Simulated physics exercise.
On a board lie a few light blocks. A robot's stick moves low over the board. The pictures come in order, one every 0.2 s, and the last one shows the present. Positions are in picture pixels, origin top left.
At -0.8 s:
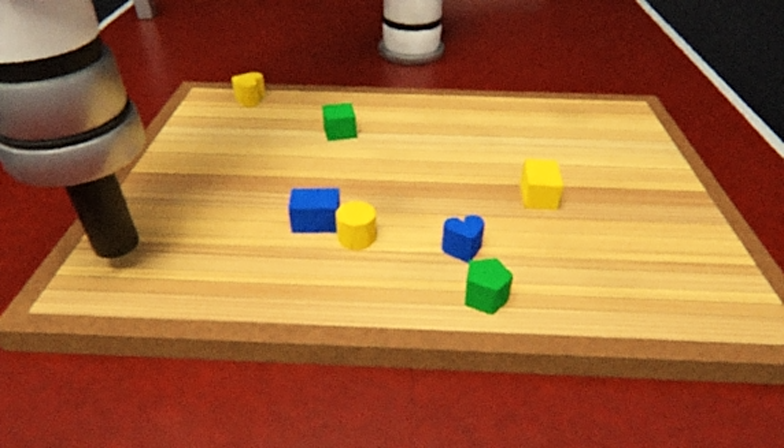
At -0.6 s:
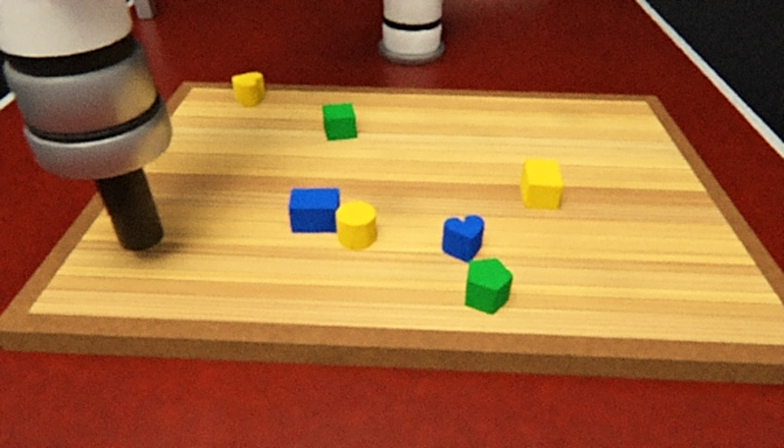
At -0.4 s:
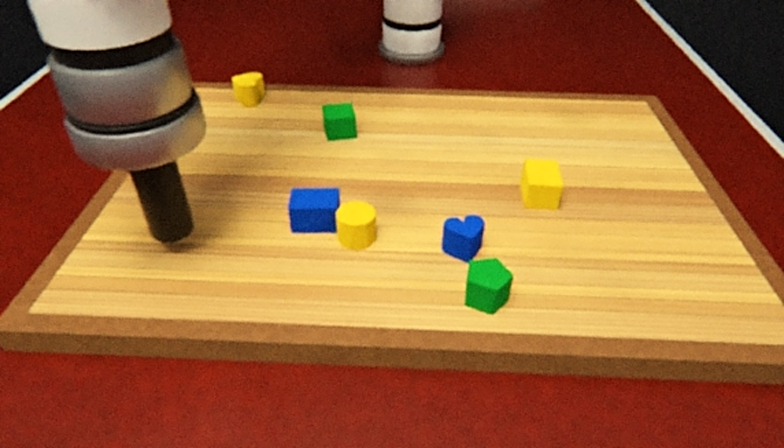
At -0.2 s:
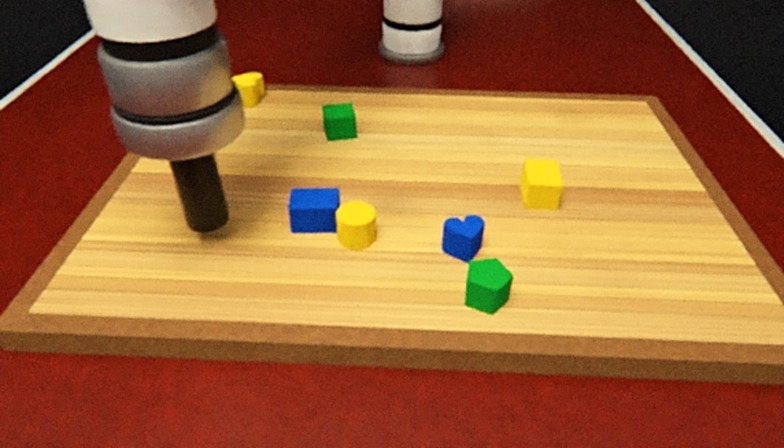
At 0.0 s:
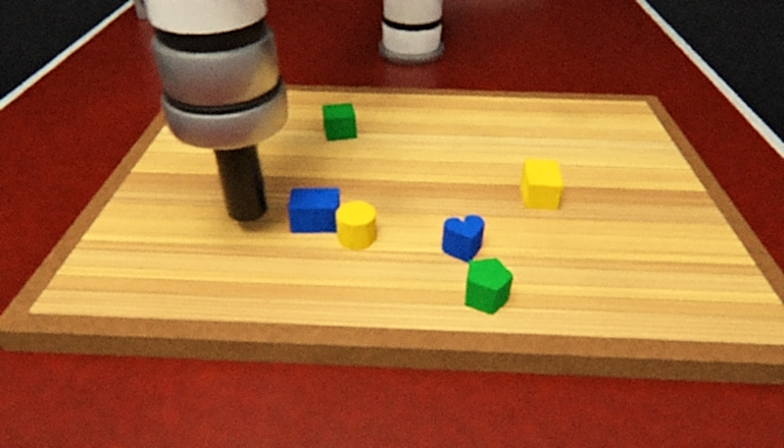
A robot arm's dark stick slid steadily rightward across a wooden board, from the left side to just beside the blue oblong block, while the scattered yellow, green and blue blocks all stayed still.
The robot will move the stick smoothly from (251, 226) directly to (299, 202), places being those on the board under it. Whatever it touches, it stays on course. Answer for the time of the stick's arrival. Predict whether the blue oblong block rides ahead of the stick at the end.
Beside or behind it.
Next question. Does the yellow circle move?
My answer is no.
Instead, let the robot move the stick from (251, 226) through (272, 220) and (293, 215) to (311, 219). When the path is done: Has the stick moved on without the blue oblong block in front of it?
I expect not.
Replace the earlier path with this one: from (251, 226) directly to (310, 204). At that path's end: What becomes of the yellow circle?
The yellow circle is moved.
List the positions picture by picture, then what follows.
Tip of the stick (117, 245), middles of tops, blue oblong block (314, 198), yellow circle (356, 212), in the first frame.
Stick (142, 238), nothing pushed, in the second frame.
Stick (173, 230), nothing pushed, in the third frame.
Stick (208, 220), nothing pushed, in the fourth frame.
Stick (248, 210), blue oblong block (314, 198), yellow circle (356, 212), in the fifth frame.
What follows on the original path. Halfway along, stick (274, 197); nothing pushed yet.
At the end, stick (297, 186); blue oblong block (327, 194), turned 35° clockwise; yellow circle unmoved.
